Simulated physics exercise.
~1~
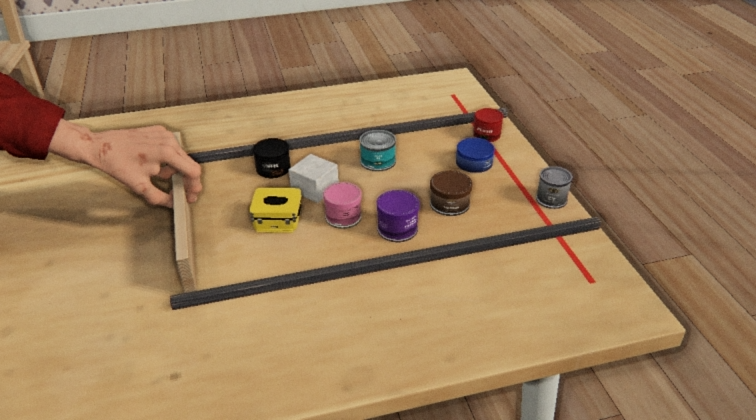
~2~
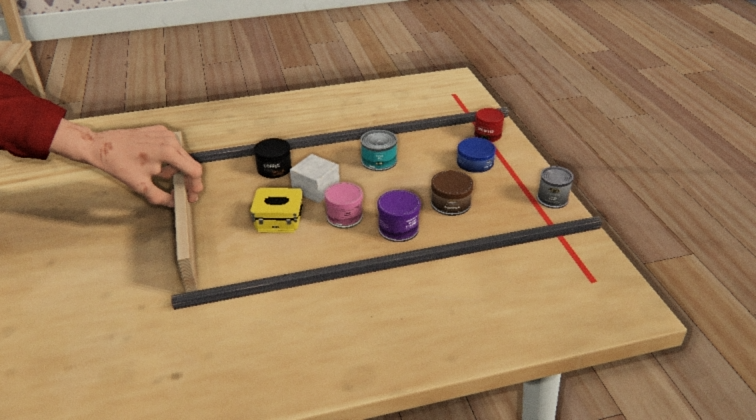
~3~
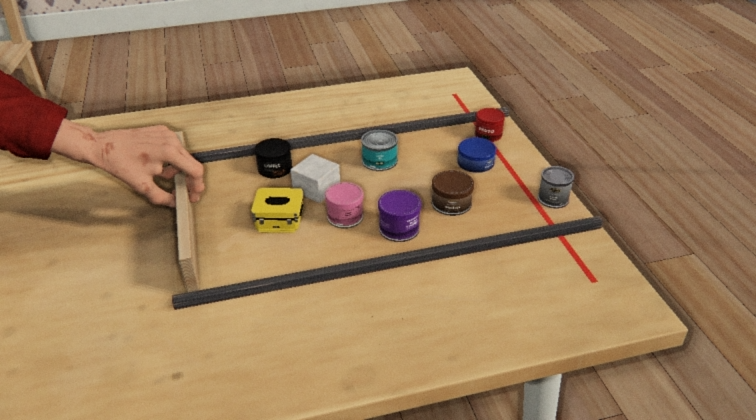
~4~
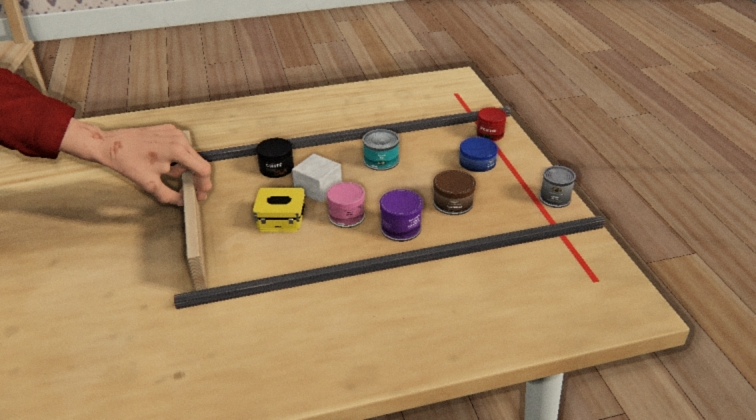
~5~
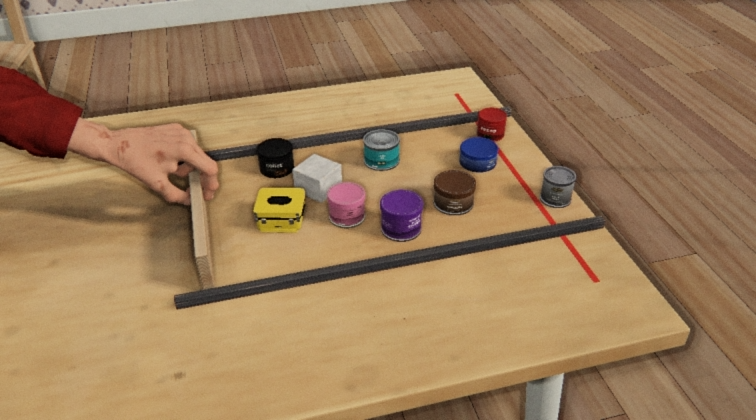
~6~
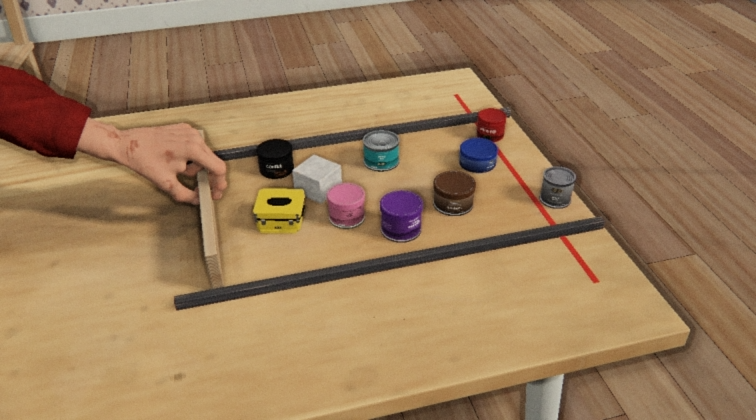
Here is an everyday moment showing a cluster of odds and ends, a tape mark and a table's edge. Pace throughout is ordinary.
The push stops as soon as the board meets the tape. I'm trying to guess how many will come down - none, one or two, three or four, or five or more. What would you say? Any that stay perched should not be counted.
I would say five or more.
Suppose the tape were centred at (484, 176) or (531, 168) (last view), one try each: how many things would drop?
Counts per try: 2 and 6.
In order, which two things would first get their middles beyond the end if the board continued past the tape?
Grey tin and then red tub.
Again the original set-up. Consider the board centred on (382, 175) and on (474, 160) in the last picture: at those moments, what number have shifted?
7 and 10.
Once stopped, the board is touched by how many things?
It touches 4.
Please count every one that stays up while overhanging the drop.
The total comes out at 0.
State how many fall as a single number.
Result - number fallen: 6.
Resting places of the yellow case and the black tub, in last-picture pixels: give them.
The yellow case at (538, 166), the black tub at (501, 121).
Soon after, none off yet; grey tin at rest near (557, 188); red tub at rest near (491, 125); blue tub at rest near (478, 155).
Then, none off yet; grey tin at rest near (558, 188); red tub at rest near (491, 125); blue tub at rest near (478, 155).
At rest, the number that fall off is five or more; fallen, pink pot, turquoise pot, brown pot, blue tub, red tub and grey tin.
